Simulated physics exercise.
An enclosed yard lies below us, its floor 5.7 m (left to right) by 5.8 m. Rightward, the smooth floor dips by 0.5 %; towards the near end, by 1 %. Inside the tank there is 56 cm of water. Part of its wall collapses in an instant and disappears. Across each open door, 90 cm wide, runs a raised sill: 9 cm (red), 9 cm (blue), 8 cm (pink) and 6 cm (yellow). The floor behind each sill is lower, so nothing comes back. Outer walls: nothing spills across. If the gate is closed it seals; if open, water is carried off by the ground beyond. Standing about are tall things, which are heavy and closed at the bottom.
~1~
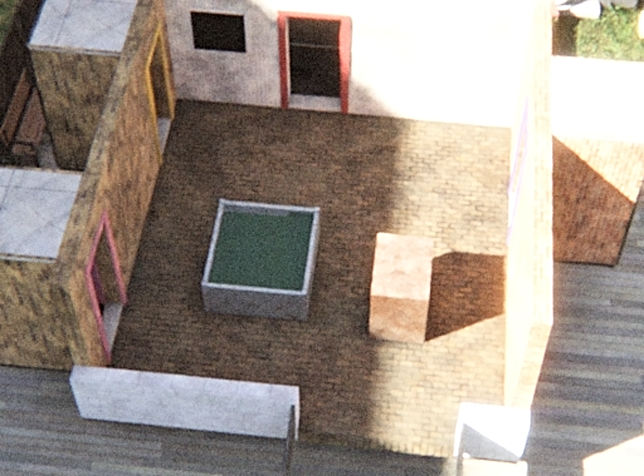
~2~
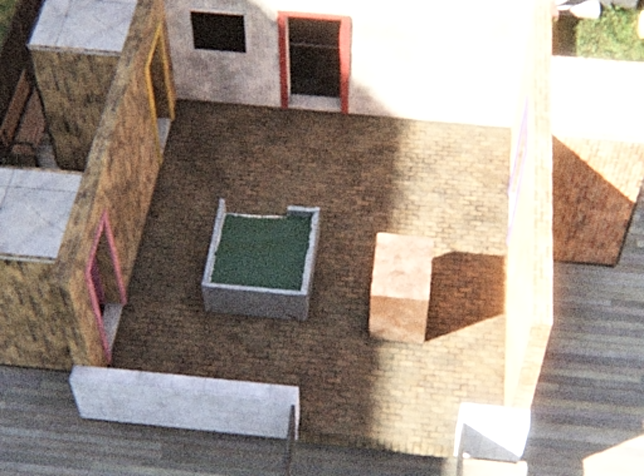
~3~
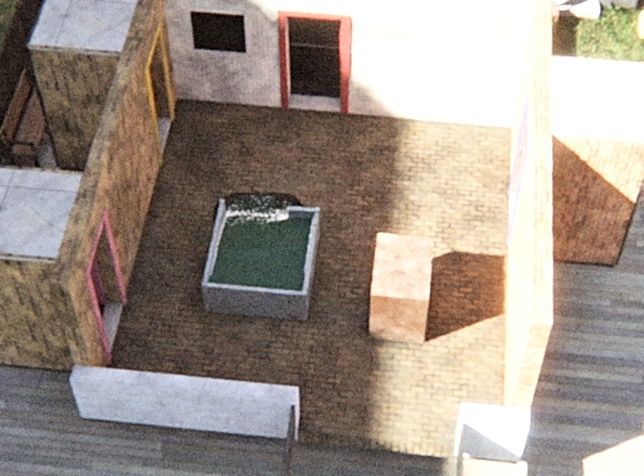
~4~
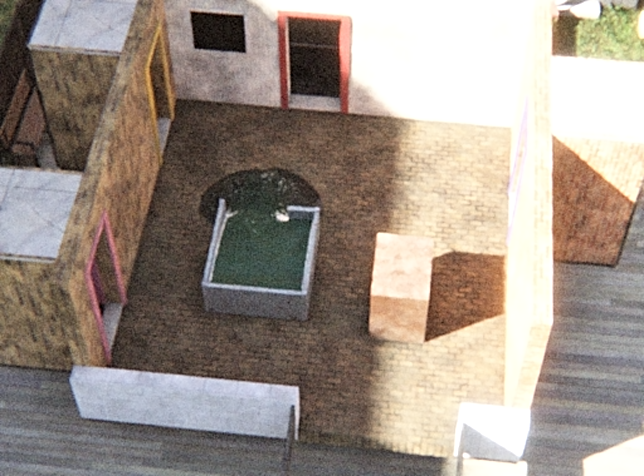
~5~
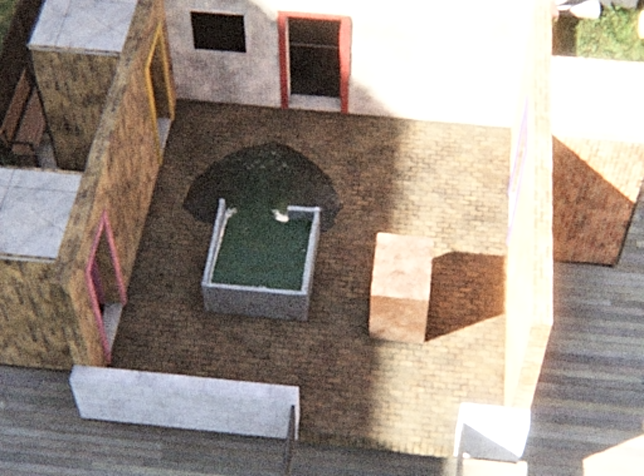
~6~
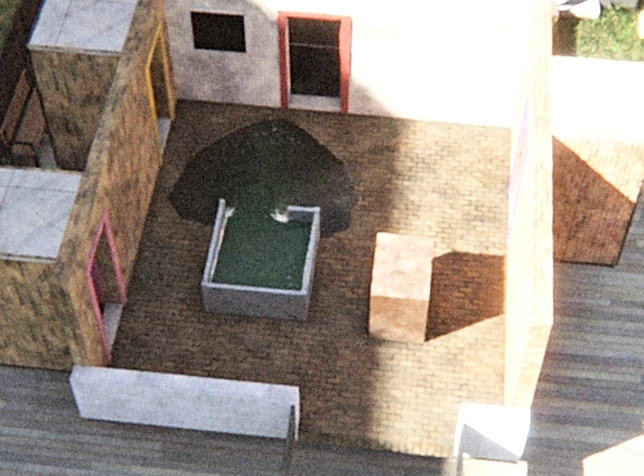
Green water pouring from a square tank as its far wall vanishes, spreading a dark fan across a brick-paved walled yard.
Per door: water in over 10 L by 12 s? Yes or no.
Red door yes, blue door no, pink door no, yellow door yes.
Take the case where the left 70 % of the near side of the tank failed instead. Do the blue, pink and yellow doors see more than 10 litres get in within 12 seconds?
Then: Blue short of it, pink beyond it, yellow short of it.
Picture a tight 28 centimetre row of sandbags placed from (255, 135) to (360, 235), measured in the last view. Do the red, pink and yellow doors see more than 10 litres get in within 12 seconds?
In that case red gets no more than allowed, pink gets no more than allowed, yellow gets more than allowed.
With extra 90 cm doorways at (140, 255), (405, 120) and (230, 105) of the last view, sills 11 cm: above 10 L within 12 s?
Note, doorways in listed order: Stays short, stays short, goes beyond.
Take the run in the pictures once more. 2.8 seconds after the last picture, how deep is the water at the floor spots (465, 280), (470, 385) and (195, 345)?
Spot one 0 cm, spot two 0 cm, spot three 0 cm.
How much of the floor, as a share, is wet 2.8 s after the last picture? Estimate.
About 35 per cent.
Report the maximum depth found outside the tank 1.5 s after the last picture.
About 27 cm at most.
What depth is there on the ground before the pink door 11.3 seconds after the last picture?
Reading: Close to 4.0 cm.
Then, 0.7 s after the last picture water covers 25 % of the floor and is deepest (26 cm) near (249, 226); red door 17 cm at the sill, 10 L in, blue door not reached, pink door not reached, yellow door 6 cm at the sill, 0 L in.
Then, 1.5 s after the last picture water covers 30 % of the floor and is deepest (27 cm) near (208, 104); red door 19 cm at the sill, 43 L in, blue door not reached, pink door not reached, yellow door 14 cm at the sill, 10 L in.
Then, 2.8 s after the last picture water covers 35 % of the floor and is deepest (14 cm) near (506, 137); red door 12 cm at the sill, 70 L in, blue door not reached, pink door not reached, yellow door 10 cm at the sill, 44 L in.
Then, 6.3 s after the last picture water covers 70 % of the floor and is deepest (8 cm) near (505, 162); red door 5 cm at the sill, 73 L in, blue door 7 cm at the sill, 0 L in, pink door 2 cm at the sill, 0 L in, yellow door 5 cm at the sill, 55 L in.
Then, 11.3 s after the last picture water covers 90 % of the floor and is deepest (8 cm) near (483, 434); red door 1 cm at the sill, 73 L in, blue door 4 cm at the sill, 0 L in, pink door 4 cm at the sill, 0 L in, yellow door 1 cm at the sill, 56 L in.
